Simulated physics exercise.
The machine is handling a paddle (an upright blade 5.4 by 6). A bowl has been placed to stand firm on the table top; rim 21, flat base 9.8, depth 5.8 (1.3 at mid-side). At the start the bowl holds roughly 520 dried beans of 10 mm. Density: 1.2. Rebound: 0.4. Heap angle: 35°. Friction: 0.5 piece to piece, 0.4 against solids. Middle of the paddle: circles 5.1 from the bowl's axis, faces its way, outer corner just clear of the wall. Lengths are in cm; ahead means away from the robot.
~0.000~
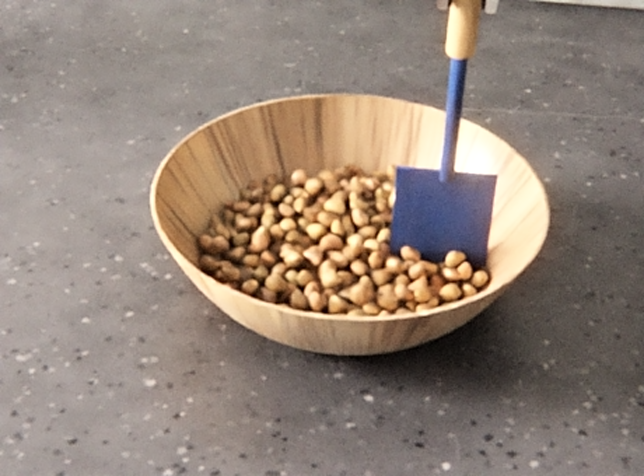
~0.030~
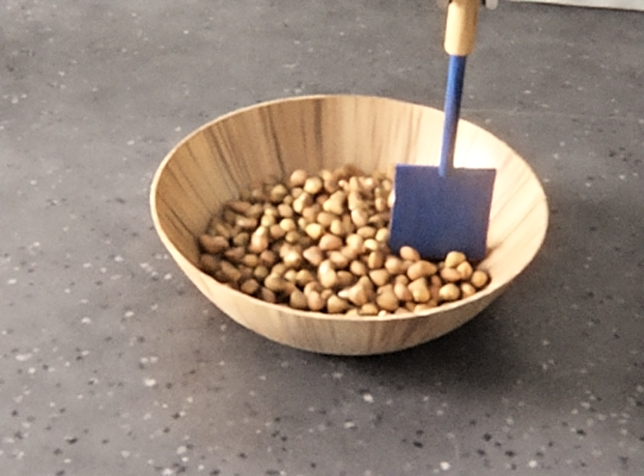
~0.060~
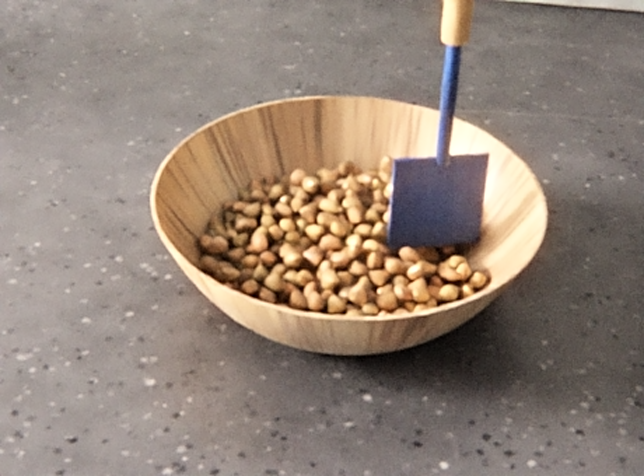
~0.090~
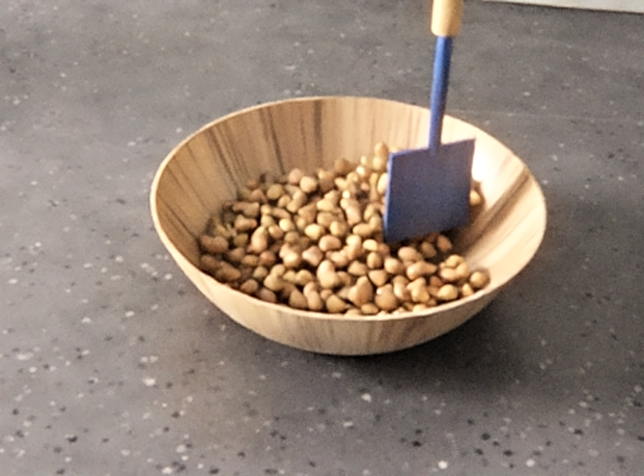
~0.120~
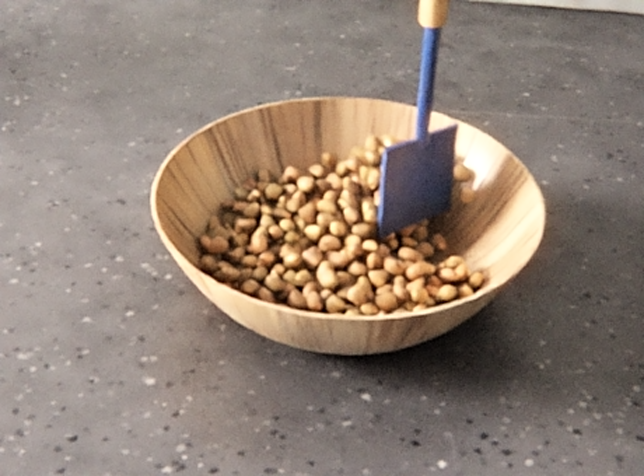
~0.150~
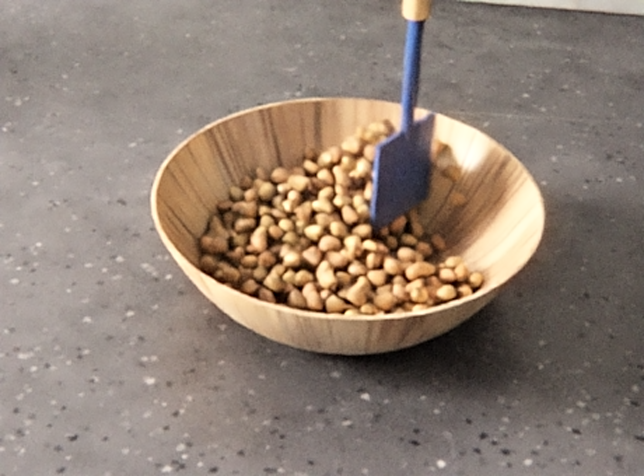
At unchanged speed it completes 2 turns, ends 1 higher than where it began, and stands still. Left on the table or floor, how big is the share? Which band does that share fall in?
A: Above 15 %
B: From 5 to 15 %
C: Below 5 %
Answer: B.
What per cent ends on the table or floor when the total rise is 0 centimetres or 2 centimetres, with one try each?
That gives about 20 per cent and 5 per cent, in order.
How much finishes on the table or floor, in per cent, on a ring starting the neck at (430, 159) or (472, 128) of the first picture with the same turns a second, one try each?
Around 0 per cent on the first try, around 0 per cent on the second.
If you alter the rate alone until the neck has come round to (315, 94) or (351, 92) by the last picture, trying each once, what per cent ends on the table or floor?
Around 35 and 25 percent, in that order.
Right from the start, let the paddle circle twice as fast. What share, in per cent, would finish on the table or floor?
Then roughly 35 %.
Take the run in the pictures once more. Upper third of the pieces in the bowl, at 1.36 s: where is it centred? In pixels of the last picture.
In the last picture it sits around (276, 274).
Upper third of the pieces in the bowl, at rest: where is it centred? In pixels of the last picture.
It is centred around (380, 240).
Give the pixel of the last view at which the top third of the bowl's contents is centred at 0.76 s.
The upper third is centred close to (462, 254).
By 0.76 s, 318° round, highest piece 7 above the table; 492 in the bowl, 24 on the table or floor, 3 in flight or on the tool.
By 1.36 s, 220° round, highest piece 7 above the table; 474 in the bowl, 43 on the table or floor, 2 in flight or on the tool.
By 1.87 s, 0° round, highest piece 5 above the table; 473 in the bowl, 46 on the table or floor.
By 2.57 s, 0° round, highest piece 5 above the table; 473 in the bowl, 46 on the table or floor.
Final count, 473 in the bowl, 46 on the table or floor. That is 9 % on the table or floor.
